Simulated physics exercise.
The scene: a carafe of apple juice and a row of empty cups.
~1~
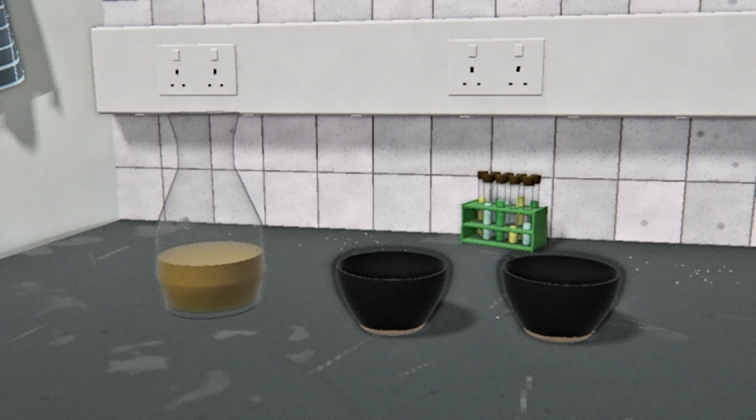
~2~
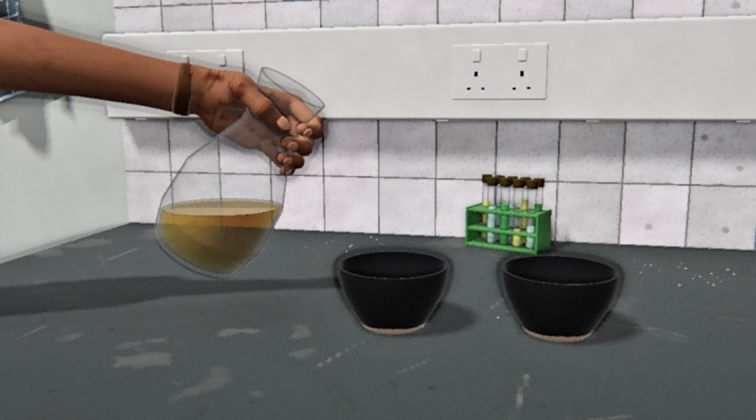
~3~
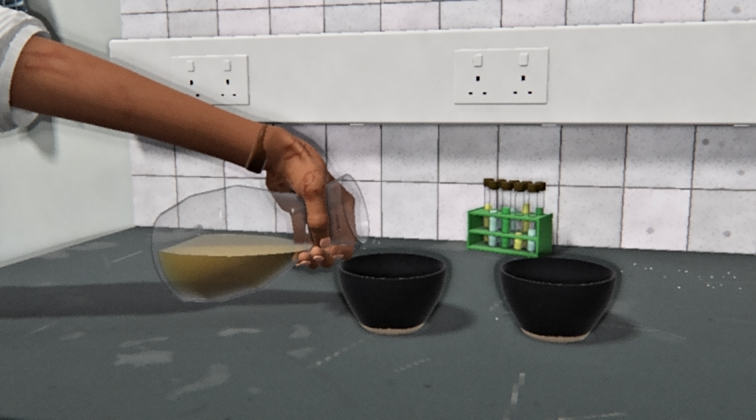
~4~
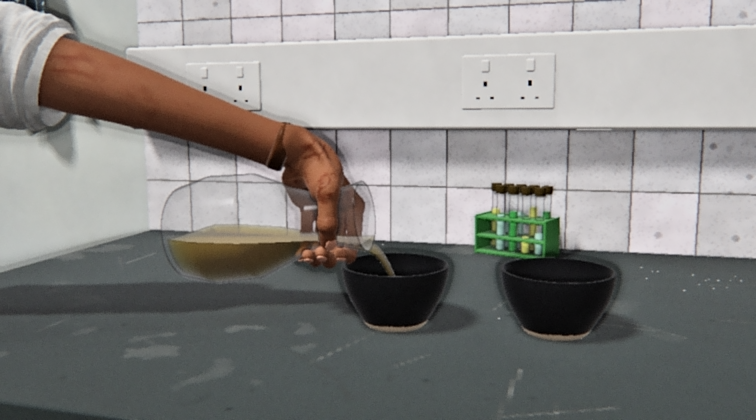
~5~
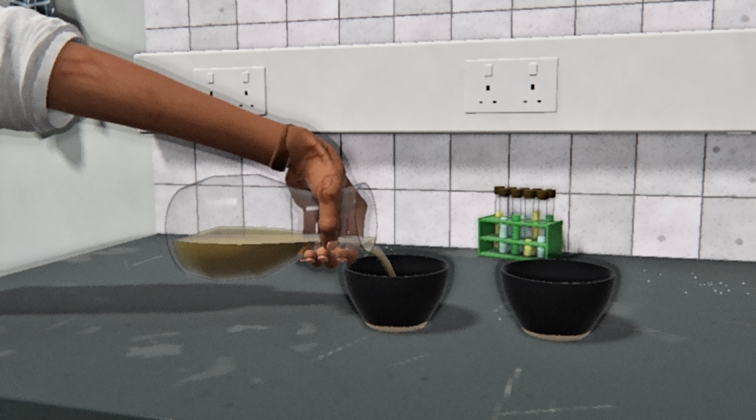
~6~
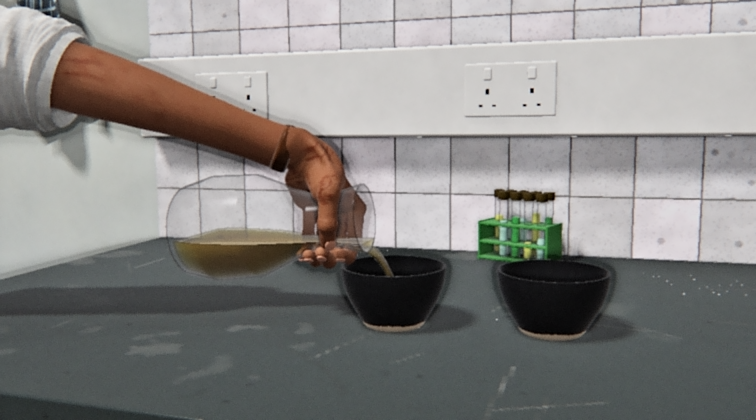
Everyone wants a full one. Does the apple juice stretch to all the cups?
What the carafe holds does not stretch that far.
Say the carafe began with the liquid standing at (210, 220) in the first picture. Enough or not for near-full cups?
My call: Will do.
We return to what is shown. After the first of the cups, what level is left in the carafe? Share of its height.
Roughly 10 per cent.
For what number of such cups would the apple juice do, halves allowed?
It makes near 1.5.
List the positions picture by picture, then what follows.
Before the pour; carafe (209, 207) about a quarter full; two cups, the last at (559, 297), in the first picture.
The carafe is on its way; carafe (245, 169) tipped 35° with all of its load; the first is empty, in the second picture.
The apple juice nears the lip; carafe (268, 233) tipped 75° with all of its load; two cups, the last at (556, 298), in the third picture.
Pouring; carafe (275, 224) tipped 85° with nearly all of its load; the first is nearly empty, in the fourth picture.
Pouring; carafe (279, 224) tipped 85° with nearly all of its load; two cups, the last at (556, 297), in the fifth picture.
Pouring; carafe (278, 224) tipped 85° with about three quarters of its load; the first is about a third full, in the sixth picture.
A moment on, the first is about two thirds full.
Further on, the first is done and the carafe has about a third of its load.
When it is over, the carafe is empty with one filled and the next at about half of a serving.
